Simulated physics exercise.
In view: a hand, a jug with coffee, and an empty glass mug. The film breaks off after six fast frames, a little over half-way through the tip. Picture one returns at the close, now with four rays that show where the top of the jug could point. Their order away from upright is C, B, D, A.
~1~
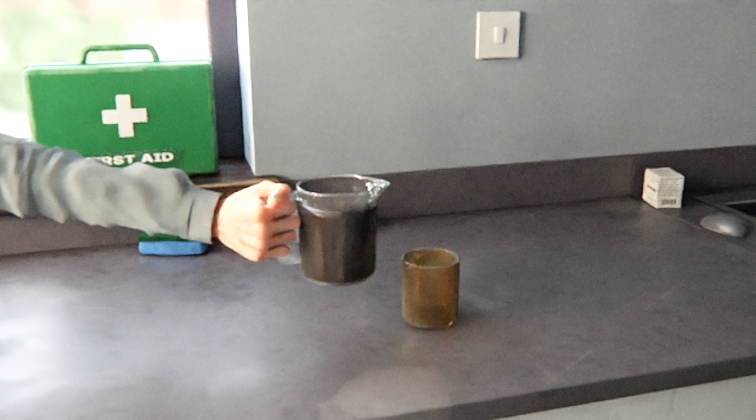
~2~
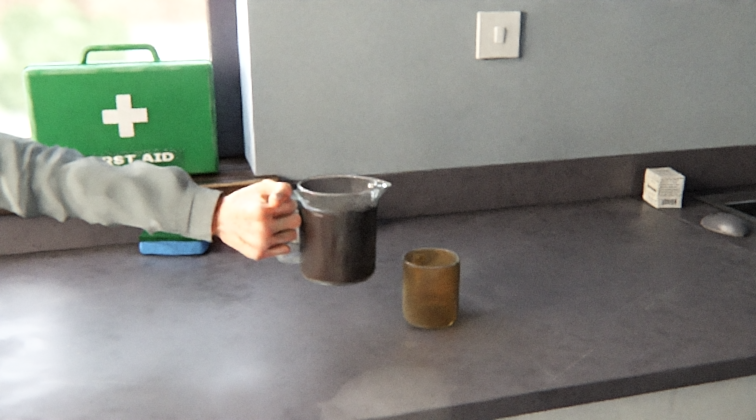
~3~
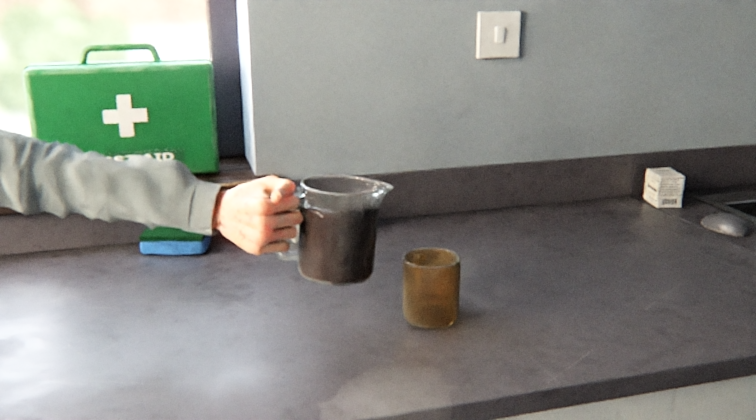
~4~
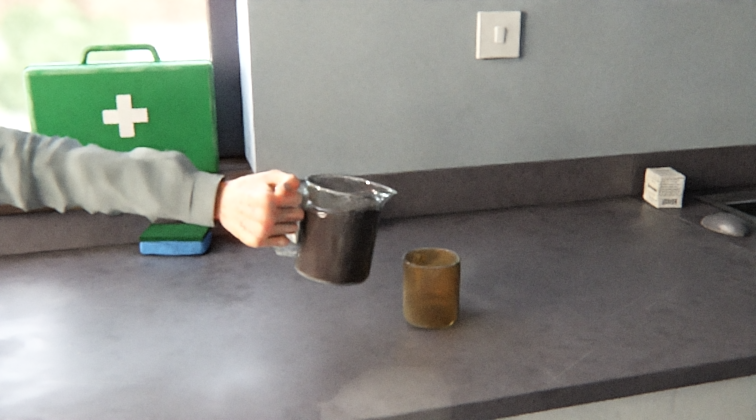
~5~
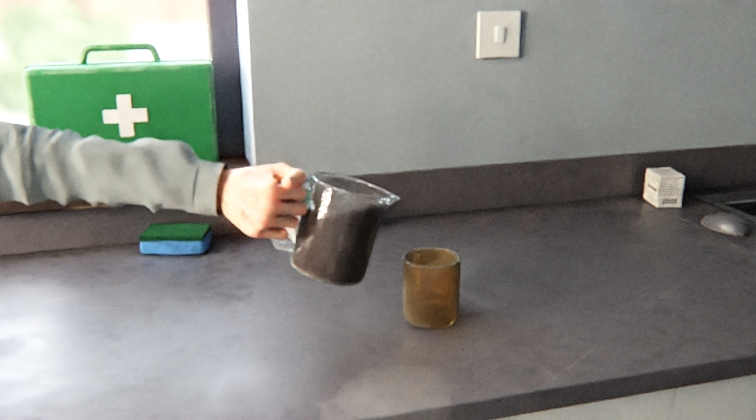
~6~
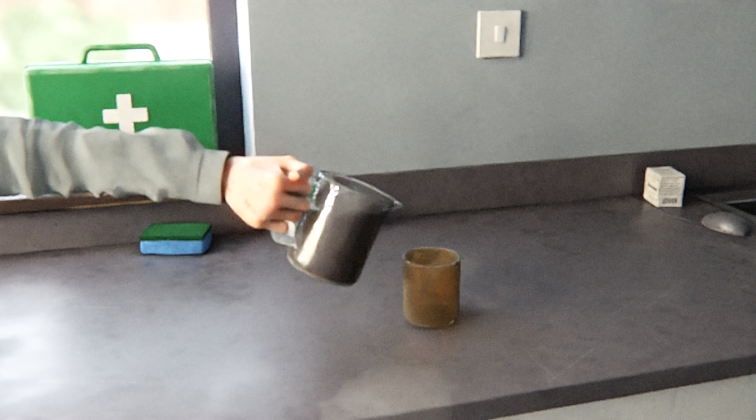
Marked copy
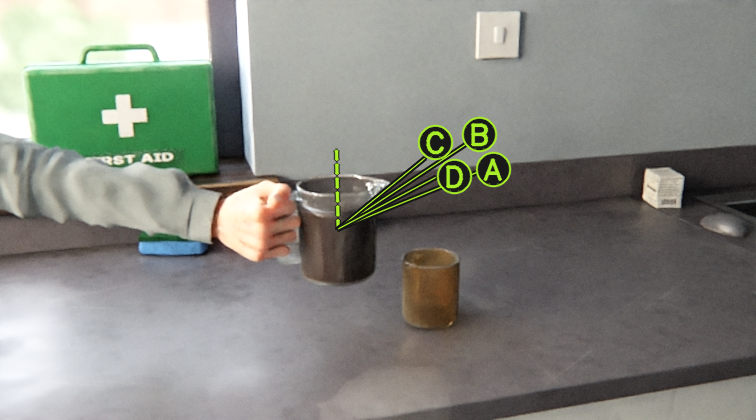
A hand holds a jug of dark coffee, then gradually tilts it rightward near a glass mug.
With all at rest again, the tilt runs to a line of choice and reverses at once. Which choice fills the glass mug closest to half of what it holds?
The answer is tilt C.
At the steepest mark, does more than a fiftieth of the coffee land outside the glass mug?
Yes, it does.
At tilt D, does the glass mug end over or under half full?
Over half.
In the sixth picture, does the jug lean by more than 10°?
Yes.
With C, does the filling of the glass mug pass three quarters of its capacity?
No.
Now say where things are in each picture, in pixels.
Upright, lip at (388, 183); rim of the glass mug round (431, 257); nothing has left yet.
Upright, lip at (389, 184); nothing has left yet.
Tipped about 5°, lip at (391, 187); nothing has left yet.
Tipped about 10°, lip at (395, 191); nothing has left yet.
Tipped about 16°, lip at (398, 197); nothing has left yet.
Tipped about 23°, lip at (401, 204); nothing has left yet.
On the marked copy, A at (476, 172); B at (465, 144); C at (424, 158); D at (435, 177).
If A is chosen, the glass mug ends with about 86 % of what it can hold; 9 % of the coffee is spilt.
If B is chosen, the glass mug ends with about 64 % of what it can hold.
If C is chosen, the glass mug ends with about 50 % of what it can hold.
If D is chosen, the glass mug ends with about 81 % of what it can hold.
